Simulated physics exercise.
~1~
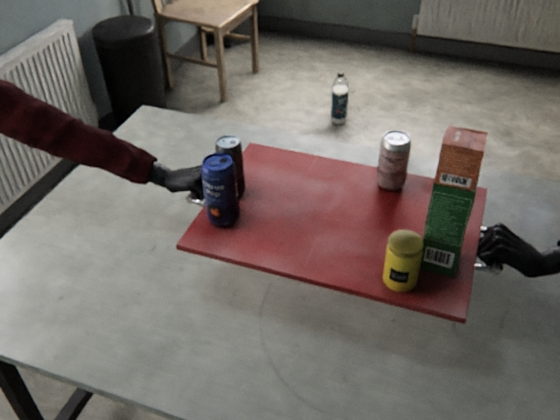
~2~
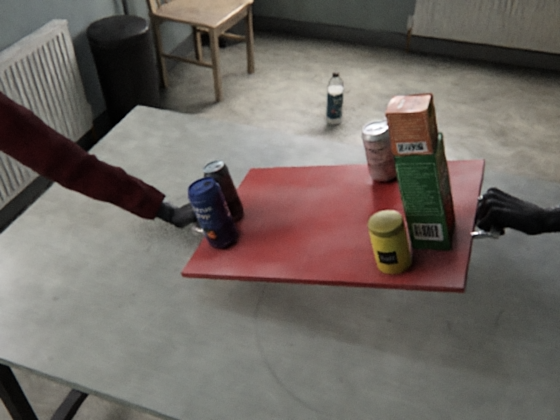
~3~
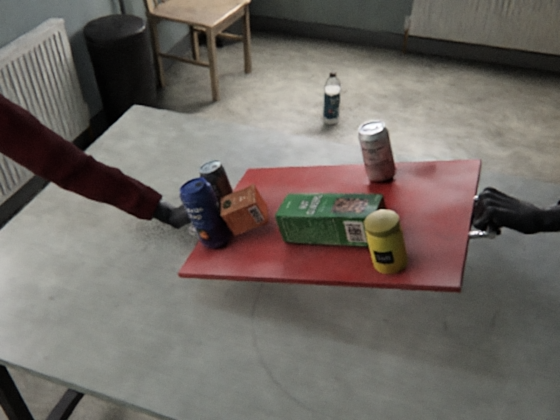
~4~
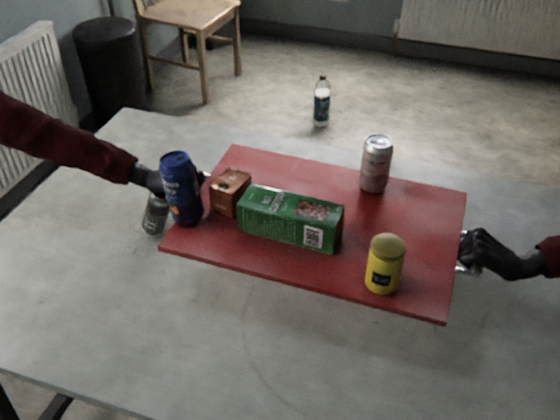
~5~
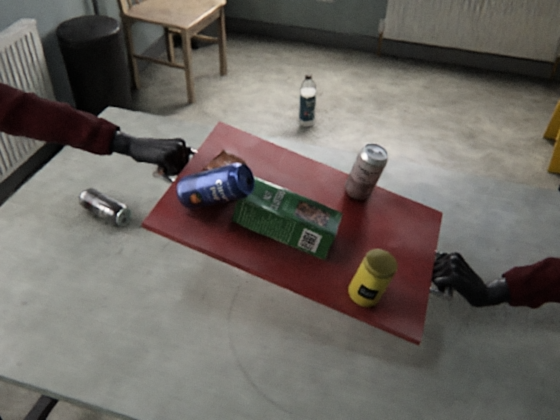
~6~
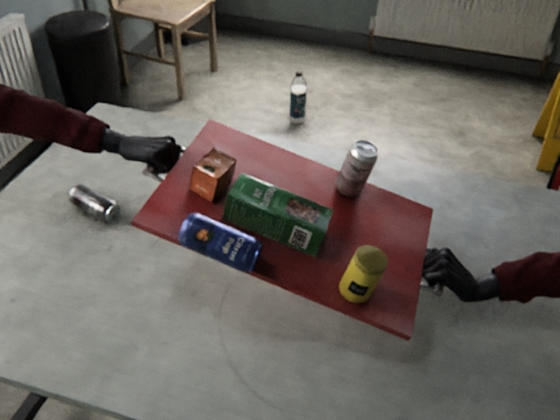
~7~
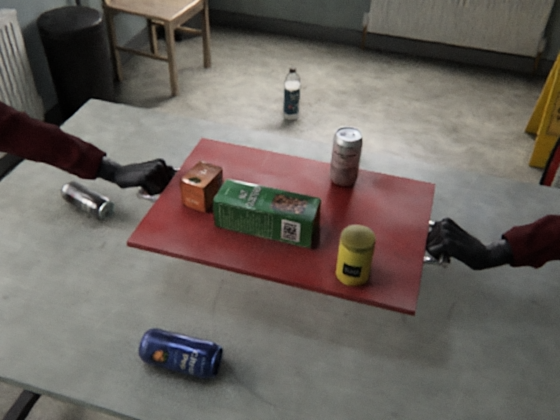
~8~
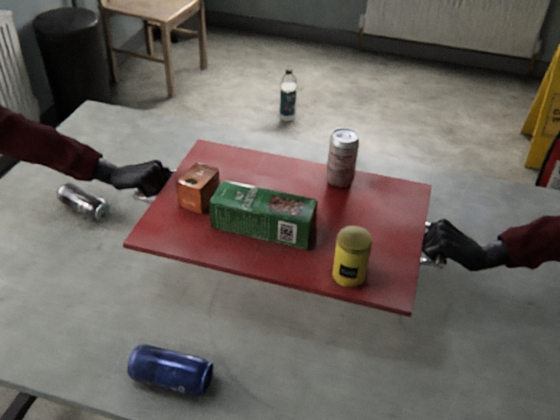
On a grey table, gloved hands tilting a red board left then right, cartons toppling and two cans ending off it.
